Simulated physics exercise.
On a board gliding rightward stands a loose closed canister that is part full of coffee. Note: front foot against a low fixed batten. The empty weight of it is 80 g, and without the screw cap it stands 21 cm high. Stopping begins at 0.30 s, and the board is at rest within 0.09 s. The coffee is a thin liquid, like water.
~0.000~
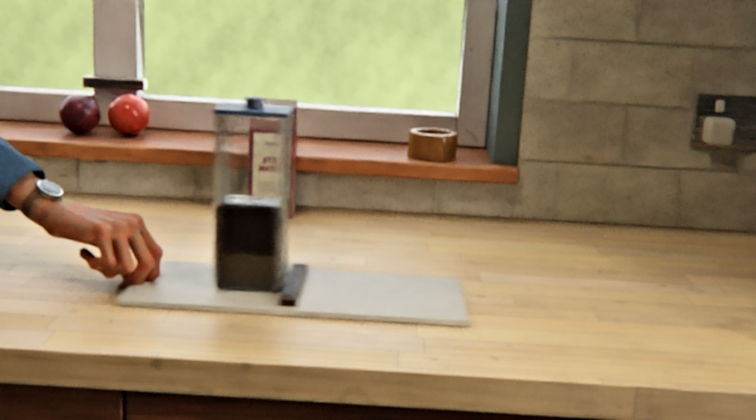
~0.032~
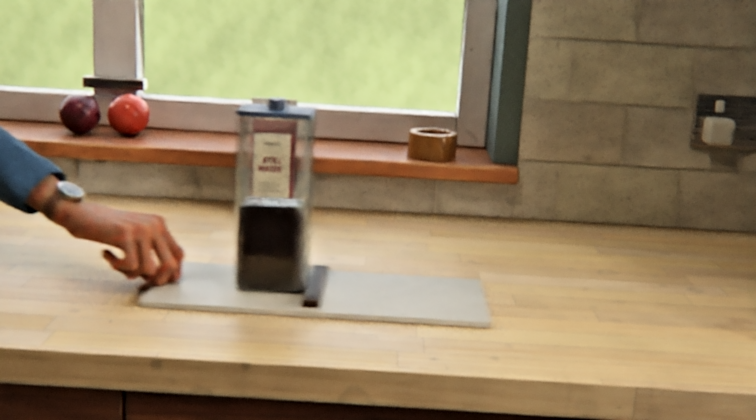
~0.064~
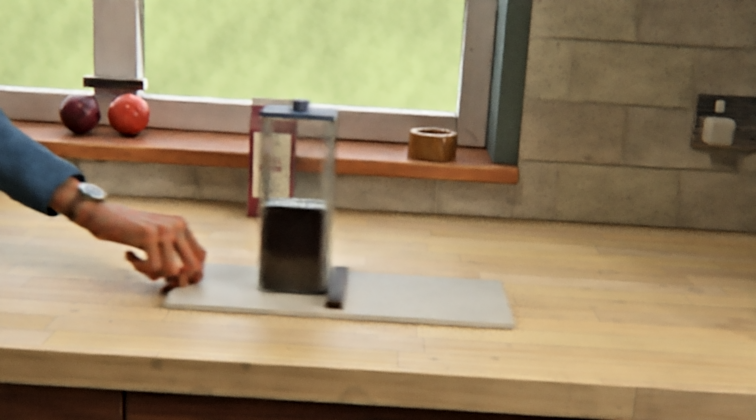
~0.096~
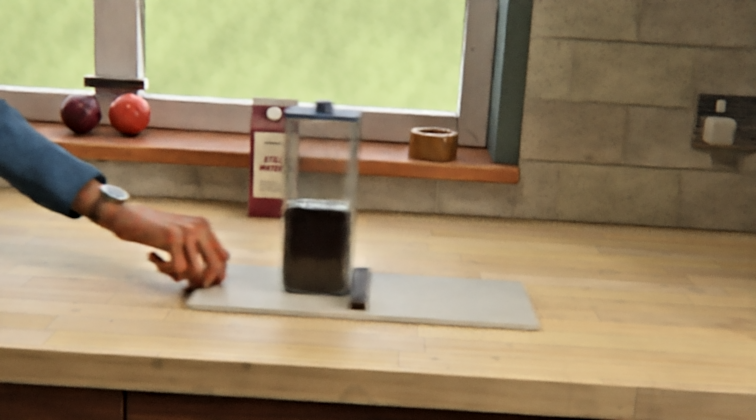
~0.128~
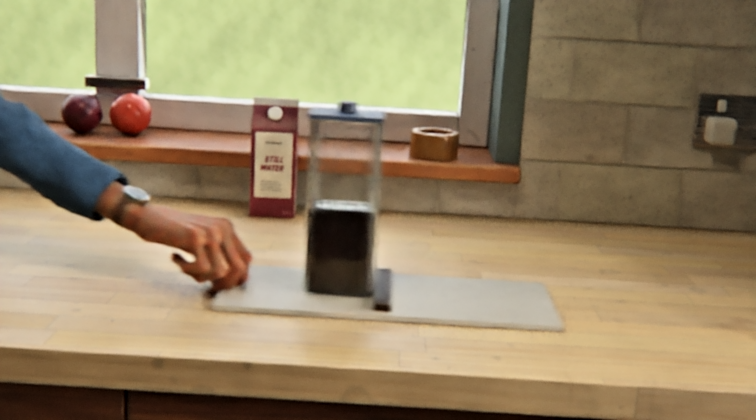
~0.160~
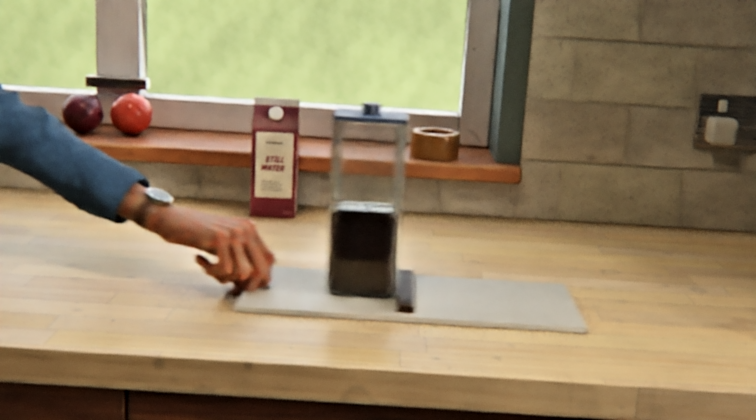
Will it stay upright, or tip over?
It stays upright.
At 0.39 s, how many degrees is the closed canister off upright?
About 6°.
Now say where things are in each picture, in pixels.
In the first frame, 0.0 cm from the start; closed canister, level (221, 199) left, (286, 203) right, rim (289, 118).
In the second frame, 2.7 cm from the start; closed canister, level (243, 200) left, (308, 204) right.
In the third frame, 5.3 cm from the start; closed canister, level (264, 201) left, (330, 205) right.
In the fourth frame, 8.0 cm from the start; closed canister, level (289, 203) left, (353, 207) right.
In the fifth frame, 10.6 cm from the start; closed canister, level (310, 204) left, (376, 208) right.
In the sixth frame, 13.3 cm from the start; closed canister, level (335, 205) left, (399, 209) right.
By 0.39 s the board moves at 0.00 m/s; the closed canister leans 6°.
By 0.51 s the closed canister leans 11°.
By 0.67 s the closed canister stands where it began.
By 0.89 s the closed canister stands where it began.
At rest the closed canister stands where it began.
